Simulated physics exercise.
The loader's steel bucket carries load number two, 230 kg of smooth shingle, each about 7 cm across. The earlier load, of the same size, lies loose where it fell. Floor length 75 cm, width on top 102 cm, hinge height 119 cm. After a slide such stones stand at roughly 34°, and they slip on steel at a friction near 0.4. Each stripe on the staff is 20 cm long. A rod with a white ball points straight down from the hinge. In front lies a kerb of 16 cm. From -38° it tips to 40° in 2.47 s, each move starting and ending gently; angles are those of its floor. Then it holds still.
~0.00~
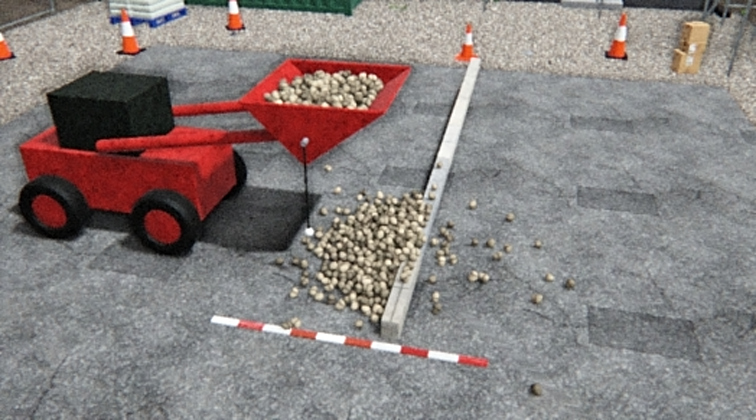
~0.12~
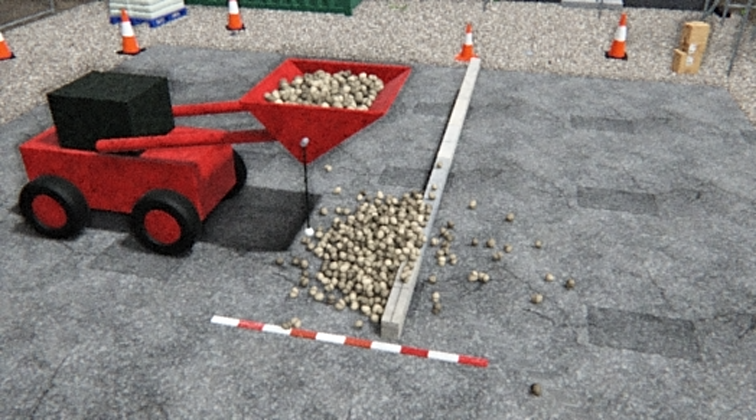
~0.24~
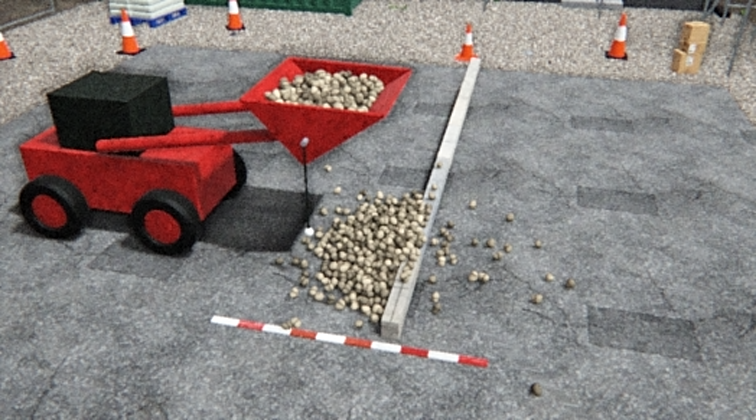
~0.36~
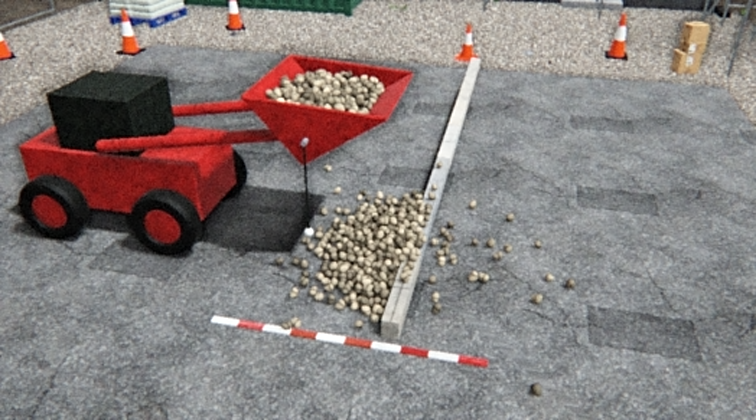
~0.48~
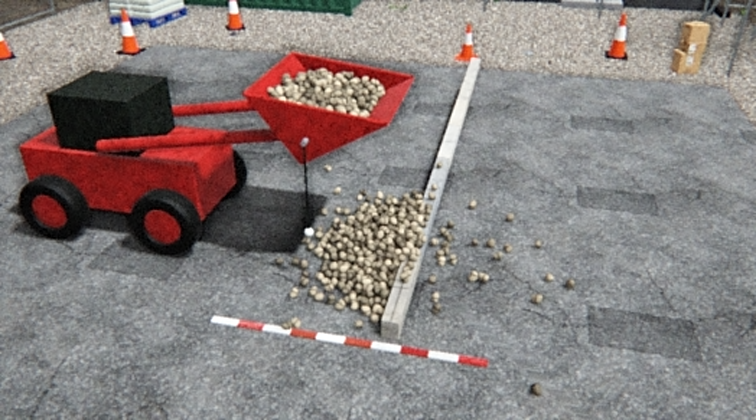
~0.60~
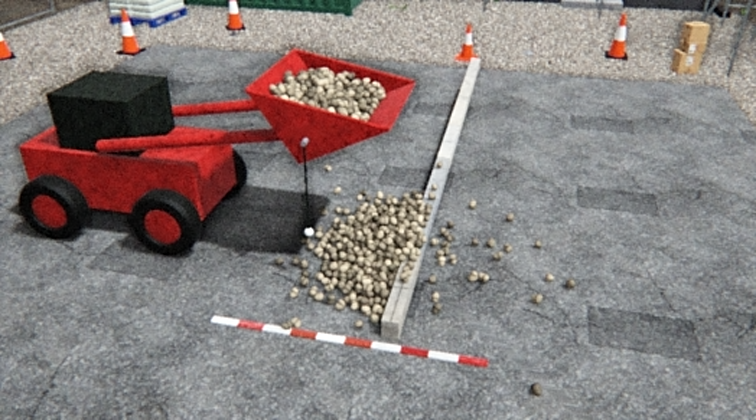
A red loader held a bucket full of pale stones above a loose pile lying against a low kerb, and the bucket slowly tilted slightly downward while everything else stayed still.
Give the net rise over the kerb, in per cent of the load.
Some 69 per cent is added.
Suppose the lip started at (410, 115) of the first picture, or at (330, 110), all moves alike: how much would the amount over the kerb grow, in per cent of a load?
About 100 and 0 per cent.
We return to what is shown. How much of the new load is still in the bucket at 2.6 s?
Roughly 0 per cent is still inside.
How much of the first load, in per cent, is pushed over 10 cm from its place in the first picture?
Roughly 10 per cent of them.
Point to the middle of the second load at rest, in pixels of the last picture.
Near (447, 249).
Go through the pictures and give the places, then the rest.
In the first picture, the bucket is at -38°, its lip at (383, 113); the top of the load is at (315, 82). The earlier load is highest near (399, 226), 25 cm above ground level, 95 % on this side of the kerb, 5 % over the kerb.
In the second picture, lip at (384, 114), floor tilted -37°, highest stones at (307, 82); the stones move at 0.0 m/s on average.
In the third picture, lip at (385, 116), floor tilted -36°, highest stones at (308, 82); the stones move at 0.1 m/s on average.
In the fourth picture, lip at (386, 120), floor tilted -34°, highest stones at (305, 81); the stones move at 0.1 m/s on average.
In the fifth picture, lip at (388, 124), floor tilted -30°, highest stones at (302, 80); the stones move at 0.1 m/s on average.
In the sixth picture, the bucket is at -26°, its lip at (389, 130); the top of the load is at (304, 78); the stones move at 0.1 m/s on average.
After 1.9 s the floor is at 28°; in per cent of one load, 82 in the bucket, 112 on this side of the kerb, 5 over the kerb; the foremost stones are at (530, 272).
After 2.6 s the floor is at 40°; in per cent of one load, 0 in the bucket, 142 on this side of the kerb, 58 over the kerb; the foremost stones are at (545, 283).
After 2.9 s the floor is at 40°; in per cent of one load, 0 in the bucket, 127 on this side of the kerb, 73 over the kerb; the foremost stones are at (563, 267).
After 5.4 s the floor is at 40°; in per cent of one load, 0 in the bucket, 126 on this side of the kerb, 74 over the kerb; the foremost stones are at (573, 260). Net gain over the kerb, 69.
